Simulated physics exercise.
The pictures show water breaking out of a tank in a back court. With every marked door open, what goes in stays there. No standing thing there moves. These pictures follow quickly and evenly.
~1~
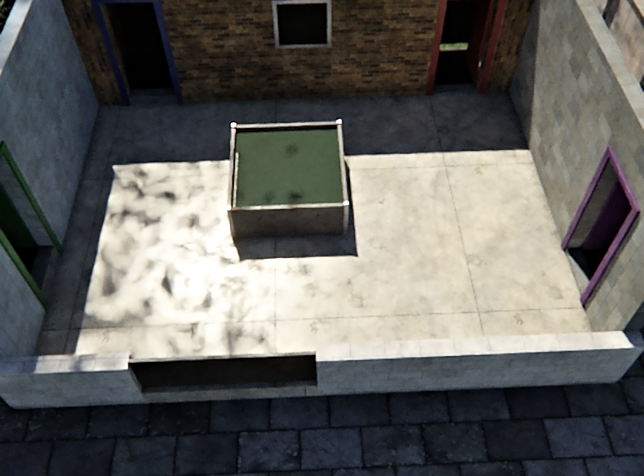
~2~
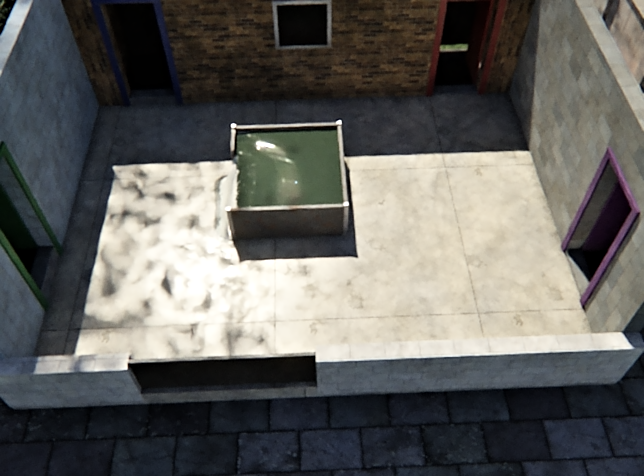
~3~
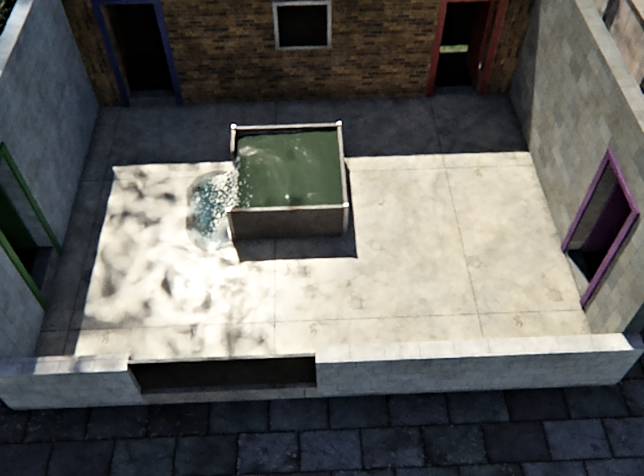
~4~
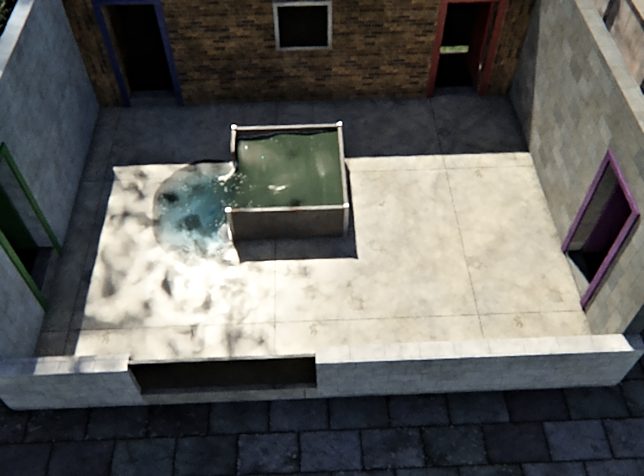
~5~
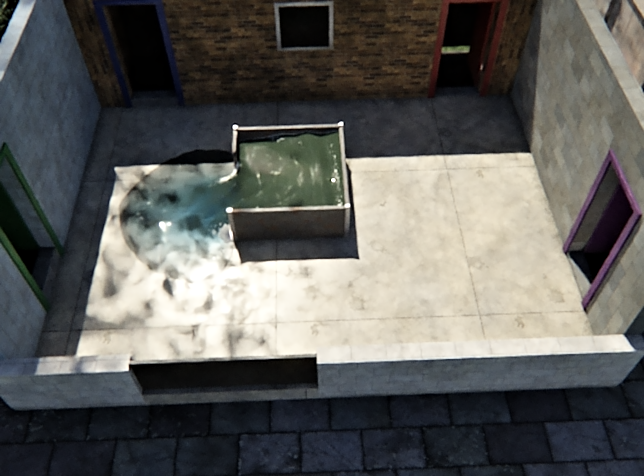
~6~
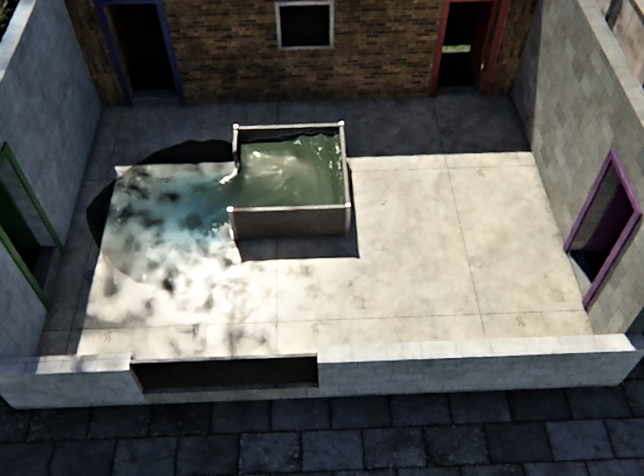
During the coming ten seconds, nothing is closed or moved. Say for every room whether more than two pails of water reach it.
The green door: Two or fewer reach it. The red door: Two or fewer reach it. The blue door: Two or fewer reach it. The purple door: Two or fewer reach it.
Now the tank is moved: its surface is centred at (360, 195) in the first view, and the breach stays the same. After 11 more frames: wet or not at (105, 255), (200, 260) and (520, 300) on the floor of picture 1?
Hit, hit, spared.
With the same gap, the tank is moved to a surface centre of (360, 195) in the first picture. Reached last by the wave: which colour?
The door marked purple.
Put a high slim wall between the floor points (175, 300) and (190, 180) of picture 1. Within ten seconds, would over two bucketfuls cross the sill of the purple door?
Put simply, the purple door misses the mark.
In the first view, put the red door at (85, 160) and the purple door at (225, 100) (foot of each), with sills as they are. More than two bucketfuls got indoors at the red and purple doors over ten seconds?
Note: Red door beats the limit, purple door does not reach the limit.
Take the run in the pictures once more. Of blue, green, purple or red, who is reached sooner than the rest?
The green-painted one comes first.
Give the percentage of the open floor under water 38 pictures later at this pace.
I'd estimate some 80 per cent.
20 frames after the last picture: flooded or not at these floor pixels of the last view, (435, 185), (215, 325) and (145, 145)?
In turn, the points end up high and dry, soaked and soaked.
A moment on, water covers 20 % of the floor; the green door wet at the sill, nothing in, the red door not reached, the blue door not reached, the purple door not reached.
Next, water covers 25 % of the floor; the green door wet at the sill, nothing in, the red door not reached, the blue door wet at the sill, nothing in, the purple door not reached.
Then, water covers 35 % of the floor; the green door wet at the sill, nothing in, the red door not reached, the blue door wet at the sill, nothing in, the purple door not reached.
Later, water covers 80 % of the floor; the green door wet at the sill, nothing in, the red door wet at the sill, nothing in, the blue door under two buckets in, the purple door not reached.
In the end, water covers 95 % of the floor; the green door wet at the sill, nothing in, the red door wet at the sill, nothing in, the blue door under two buckets in, the purple door wet at the sill, nothing in.
